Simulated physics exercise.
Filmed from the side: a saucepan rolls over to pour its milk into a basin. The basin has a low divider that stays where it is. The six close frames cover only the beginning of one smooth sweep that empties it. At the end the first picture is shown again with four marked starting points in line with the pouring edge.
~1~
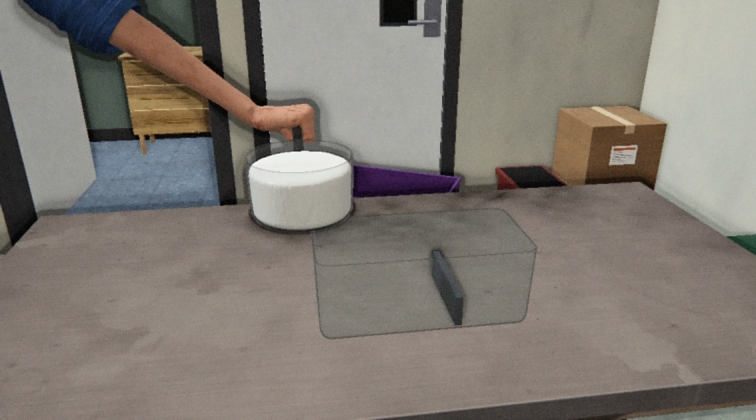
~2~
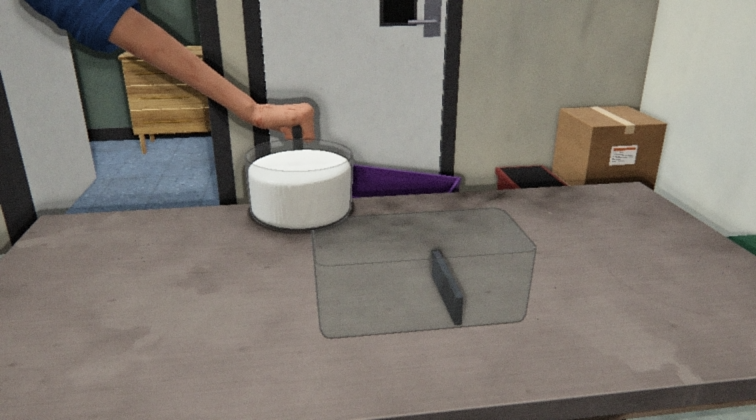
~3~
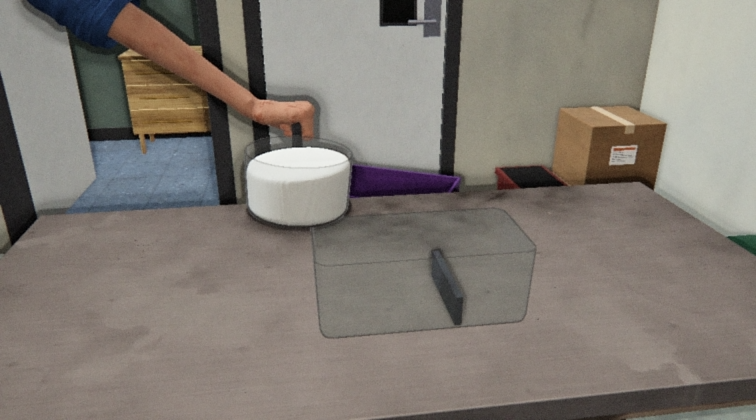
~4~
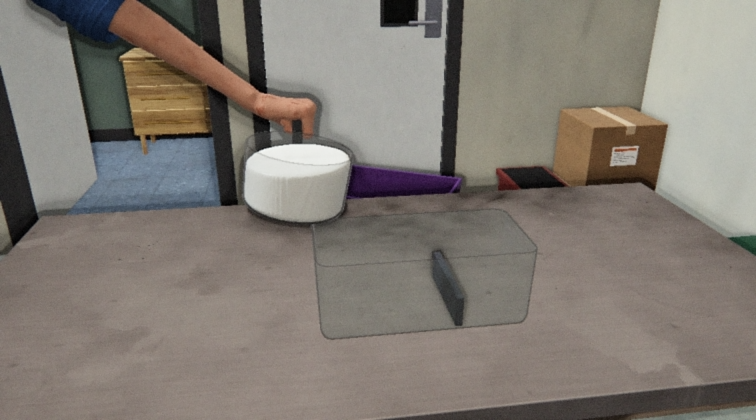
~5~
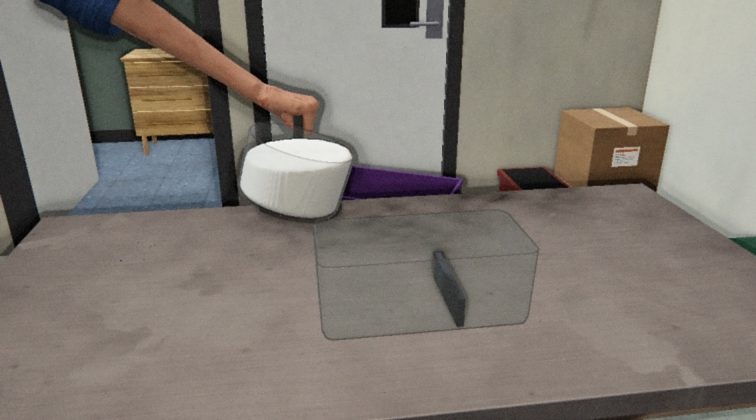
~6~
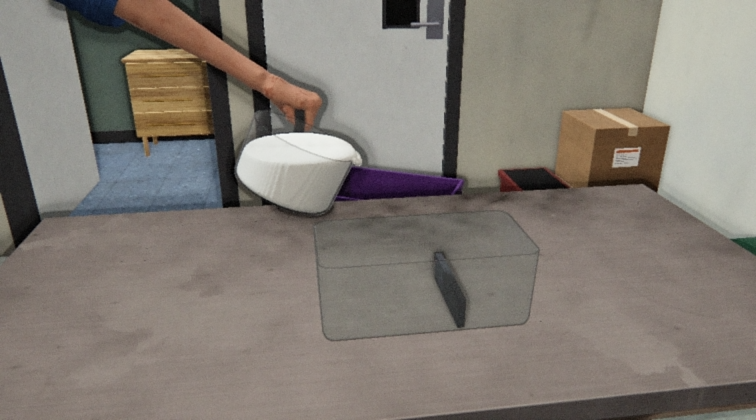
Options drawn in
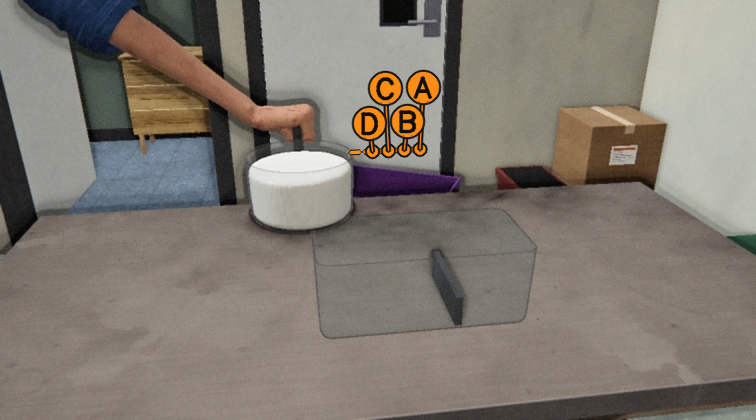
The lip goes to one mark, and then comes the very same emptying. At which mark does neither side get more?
The best spot is D.
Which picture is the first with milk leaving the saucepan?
Picture 6.
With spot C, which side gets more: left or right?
More ends on the right.
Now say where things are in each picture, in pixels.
The first picture shows upright, lip at (351, 152); basin from (320, 336) to (525, 318); top of the wall at (447, 272); nothing has left yet.
The second picture shows upright, lip at (350, 152); nothing has left yet.
The third picture shows tipped about 4°, lip at (350, 152); nothing has left yet.
The fourth picture shows tipped about 10°, lip at (351, 153); nothing has left yet.
The fifth picture shows tipped about 17°, lip at (353, 153); nothing has left yet.
The sixth picture shows tipped about 25°, lip at (353, 154); milk is over the lip, down to (357, 161).
On the marked copy, A at (420, 149); B at (404, 150); C at (388, 150); D at (372, 151).
Choosing A, about 27 % ends left of the wall and 72 % right of it.
Choosing B, about 24 % ends left of the wall and 75 % right of it.
Choosing C, about 25 % ends left of the wall and 74 % right of it.
Choosing D, about 53 % ends left of the wall and 46 % right of it.
